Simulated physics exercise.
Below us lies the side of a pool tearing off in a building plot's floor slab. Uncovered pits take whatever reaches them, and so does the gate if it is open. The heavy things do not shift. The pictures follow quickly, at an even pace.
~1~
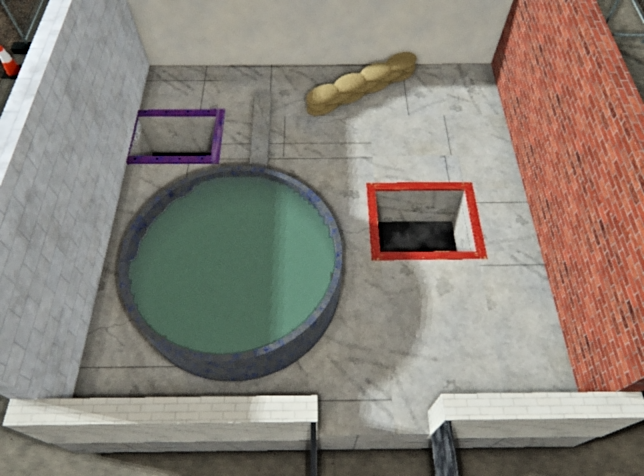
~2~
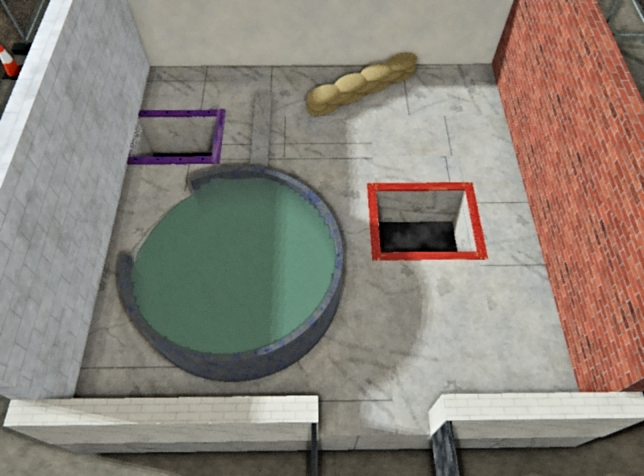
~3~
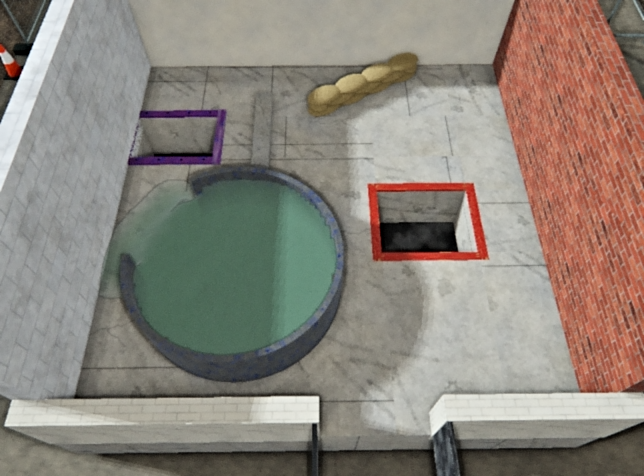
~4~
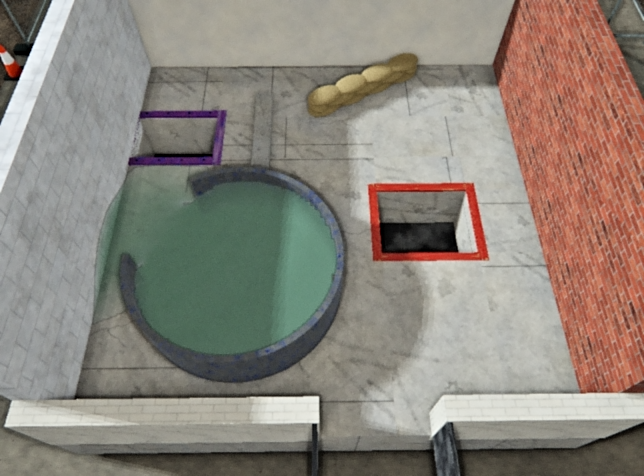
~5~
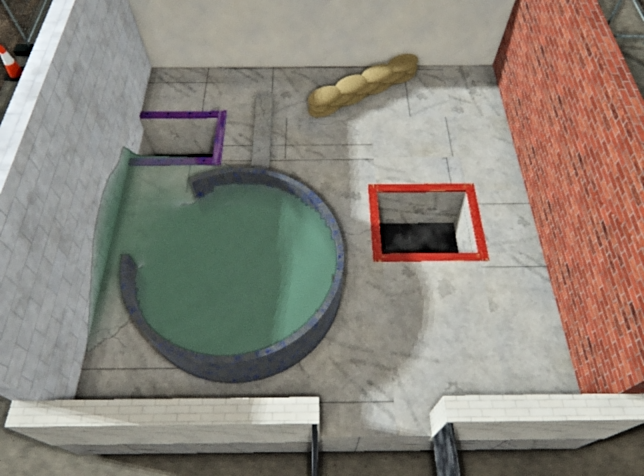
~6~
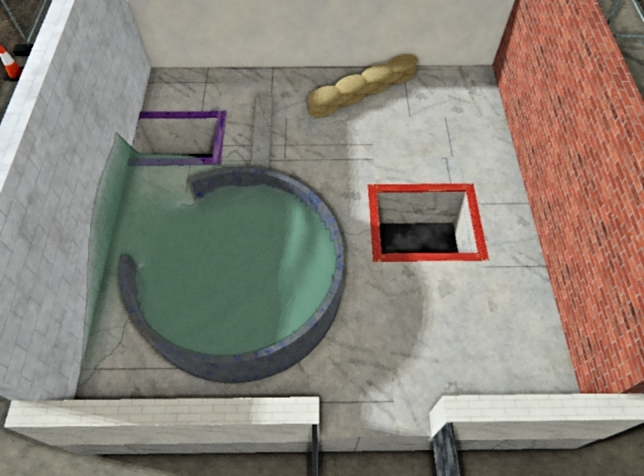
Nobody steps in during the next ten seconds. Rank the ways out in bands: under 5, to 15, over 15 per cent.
One by one: The gate takes less than 5 %; the red pit takes less than 5 %; the purple pit takes more than 15 %.
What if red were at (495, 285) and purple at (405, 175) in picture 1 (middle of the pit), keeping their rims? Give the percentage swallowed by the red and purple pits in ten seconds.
Parts in a hundred: Red 12, purple 4.
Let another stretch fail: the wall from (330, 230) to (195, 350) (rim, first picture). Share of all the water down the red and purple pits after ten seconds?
Parts in a hundred: Red 30, purple 4.
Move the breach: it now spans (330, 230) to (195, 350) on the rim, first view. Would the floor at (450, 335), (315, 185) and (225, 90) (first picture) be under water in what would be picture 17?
In turn: Wet, clear, dry.
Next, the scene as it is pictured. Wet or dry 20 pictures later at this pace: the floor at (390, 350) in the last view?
At that place: Under water.
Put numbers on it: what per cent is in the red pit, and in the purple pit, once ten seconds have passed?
Roughly 4 per cent, then 50 per cent.
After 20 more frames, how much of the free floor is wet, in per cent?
Near 30 in a hundred.
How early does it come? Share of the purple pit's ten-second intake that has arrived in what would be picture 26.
Near 65 in a hundred.
A moment on, water covers 15 % of the floor; the gate 0 %, the red pit 0 %, the purple pit 9 %.
Next, water covers 15 % of the floor; the gate 0 %, the red pit 0 %, the purple pit 21 %.
Then, water covers 30 % of the floor; the gate 0 %, the red pit 0 %, the purple pit 33 %.
Later, water covers 50 % of the floor; the gate 1 %, the red pit 0 %, the purple pit 44 %.
In the end, water covers 70 % of the floor; the gate 2 %, the red pit 3 %, the purple pit 51 %.
